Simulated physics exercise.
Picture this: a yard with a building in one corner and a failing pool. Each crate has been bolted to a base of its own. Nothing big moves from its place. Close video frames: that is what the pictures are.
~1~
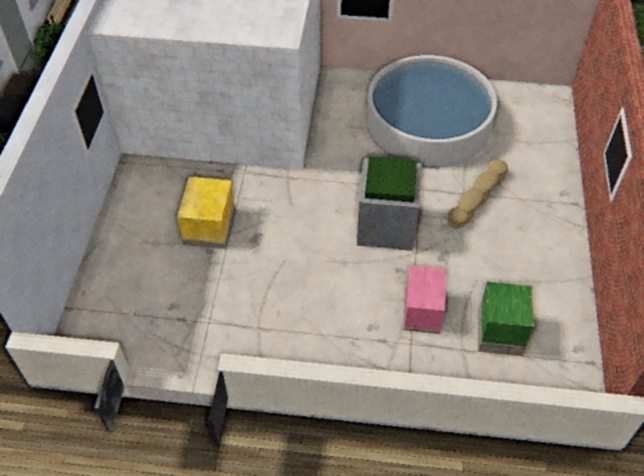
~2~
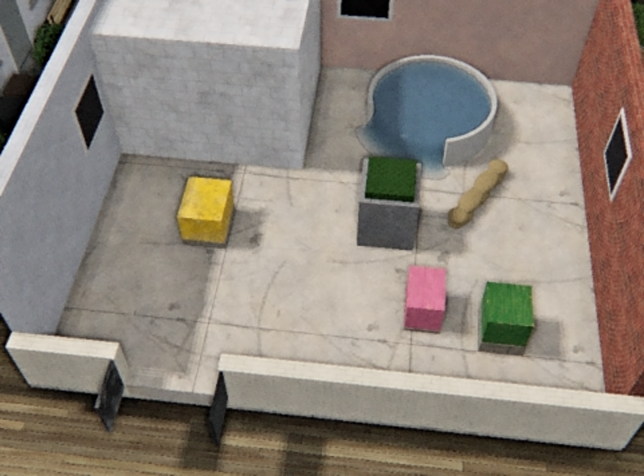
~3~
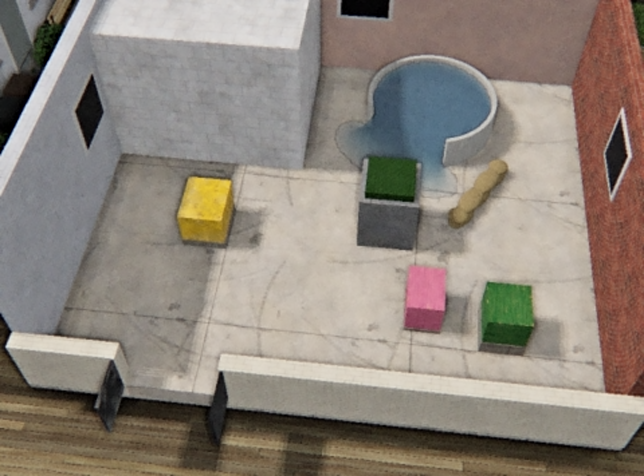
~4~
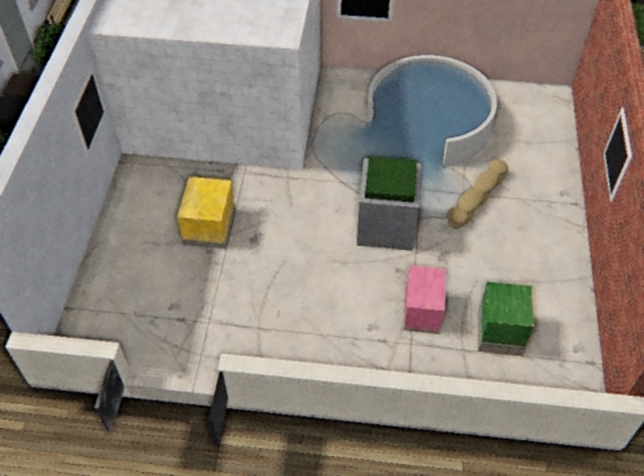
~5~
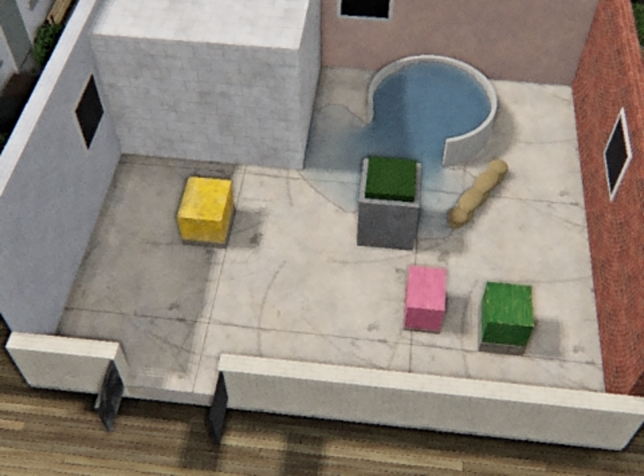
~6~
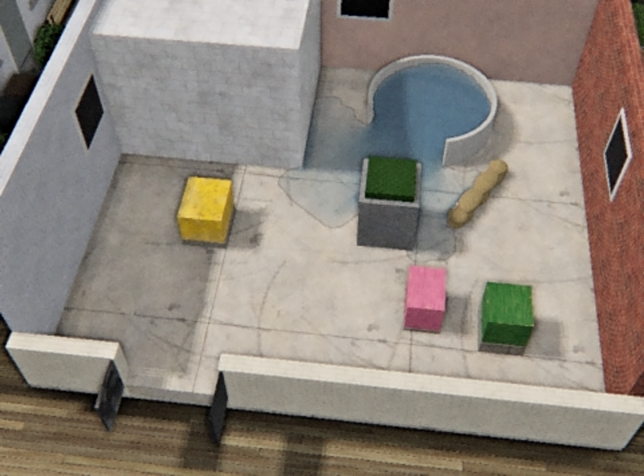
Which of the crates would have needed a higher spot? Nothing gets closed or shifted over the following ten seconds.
Outcome: The yellow crate is within reach, the pink crate is within reach, the green crate is out of reach.
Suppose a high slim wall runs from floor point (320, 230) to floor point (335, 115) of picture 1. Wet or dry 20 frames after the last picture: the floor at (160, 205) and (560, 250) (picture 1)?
As listed: Dry, free of water.
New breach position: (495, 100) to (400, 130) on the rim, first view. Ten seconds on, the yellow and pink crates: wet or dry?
In that case the yellow one is never flooded and the pink one is flooded.
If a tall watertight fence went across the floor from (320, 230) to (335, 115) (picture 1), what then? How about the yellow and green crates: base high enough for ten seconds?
The yellow crate stays dry, the green crate escapes it.
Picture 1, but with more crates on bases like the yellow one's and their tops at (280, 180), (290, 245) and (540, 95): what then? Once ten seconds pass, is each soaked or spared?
Listed in turn: Overtopped / overtopped / clear.
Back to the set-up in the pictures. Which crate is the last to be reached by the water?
It is the green-painted one.
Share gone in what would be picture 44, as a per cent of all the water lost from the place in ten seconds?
Result, approximate: 55 per cent.
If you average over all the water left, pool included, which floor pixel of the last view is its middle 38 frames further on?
I'd say around (348, 224).
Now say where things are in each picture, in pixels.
In the first frame, the pool at (432, 100) is whole and still.
In the second frame, the front is at (443, 173), out from the gap at (397, 149).
In the third frame, the front is at (450, 189), out from the gap at (397, 150).
In the fourth frame, water pours out at (397, 151) and has run to (461, 204).
In the fifth frame, water pours out at (397, 151) and has run to (442, 233).
In the sixth frame, water pours out at (397, 151) and has run to (441, 254).
A moment on, water covers 20 % of the floor; the yellow crate water round its plinth, the pink crate water round its plinth, the green crate not reached.
Next, water covers 40 % of the floor; the yellow crate water round its plinth, the pink crate water round its plinth, the green crate water round its plinth.
Then, water covers 60 % of the floor; the yellow crate water round its plinth, the pink crate water round its plinth, the green crate water round its plinth.
Later, water covers 80 % of the floor; the yellow crate water round its plinth, the pink crate water round its plinth, the green crate water round its plinth.
In the end, water covers 90 % of the floor; the yellow crate was topped, the pink crate was topped, the green crate stayed above the water.
